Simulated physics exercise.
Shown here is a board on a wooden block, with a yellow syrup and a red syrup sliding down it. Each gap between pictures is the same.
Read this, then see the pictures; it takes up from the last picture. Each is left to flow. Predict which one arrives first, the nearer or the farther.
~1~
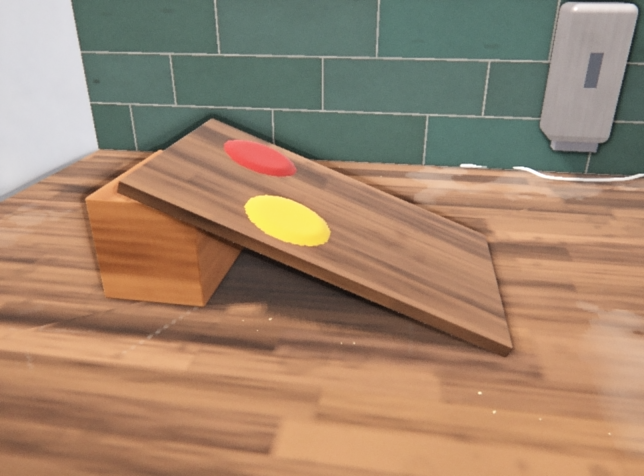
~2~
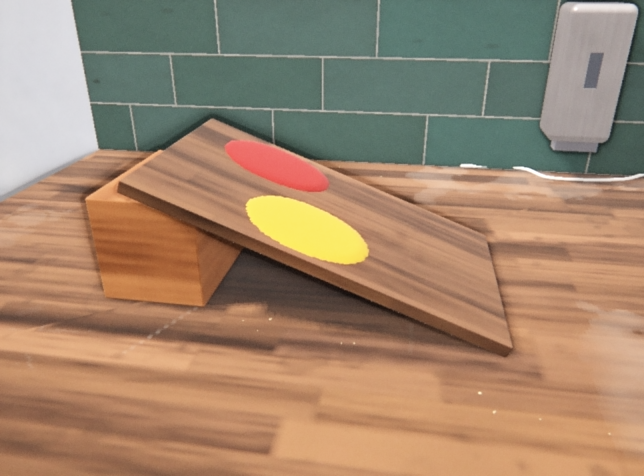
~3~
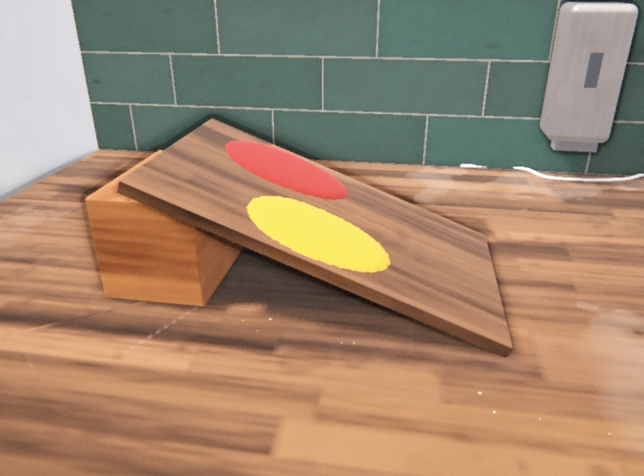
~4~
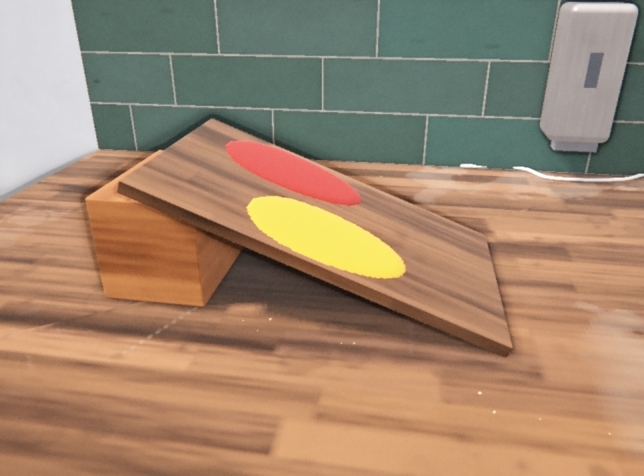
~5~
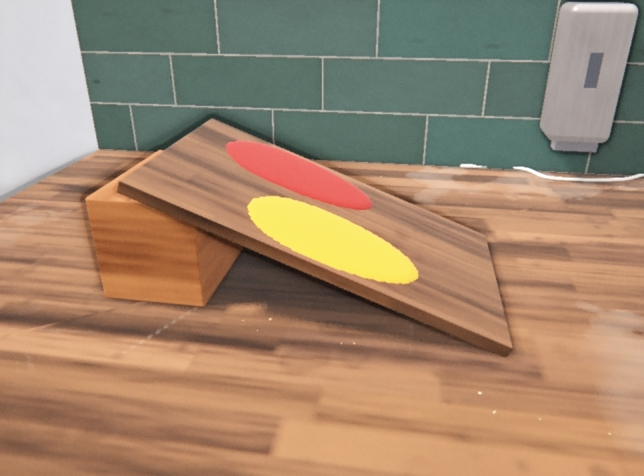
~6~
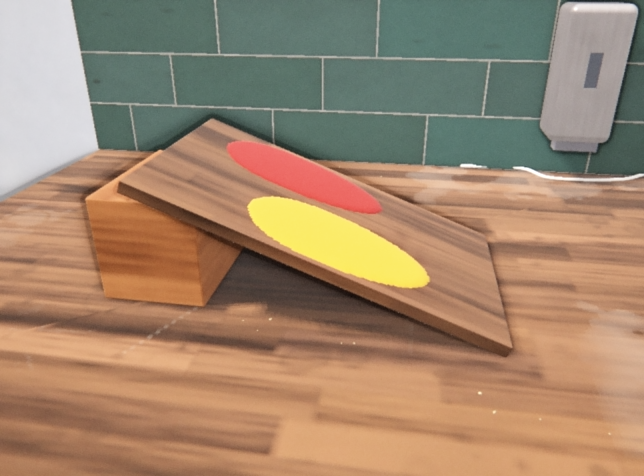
Nearer.
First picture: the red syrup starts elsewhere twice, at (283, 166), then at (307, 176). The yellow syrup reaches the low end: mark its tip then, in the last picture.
First start: (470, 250). Second start: (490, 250).
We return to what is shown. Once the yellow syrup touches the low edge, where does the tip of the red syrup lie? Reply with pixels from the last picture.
Look near (442, 234) for the tip.
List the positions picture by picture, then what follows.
In the first frame, tip of the yellow syrup half way down; tip of the red syrup (286, 167) a quarter of the way down.
In the second frame, tip of the yellow syrup (355, 247) half way down; tip of the red syrup half way down.
In the third frame, tip of the yellow syrup three quarters of the way down; tip of the red syrup (337, 189) half way down.
In the fourth frame, tip of the yellow syrup (394, 263) three quarters of the way down; tip of the red syrup half way down.
In the fifth frame, tip of the yellow syrup three quarters of the way down; tip of the red syrup (363, 200) half way down.
In the sixth frame, tip of the yellow syrup (417, 273) three quarters of the way down; tip of the red syrup three quarters of the way down.
A moment on, the yellow syrup is close to the edge; the red syrup is three quarters of the way down.
When it is over, the yellow syrup is at the low edge; the red syrup is three quarters of the way down.
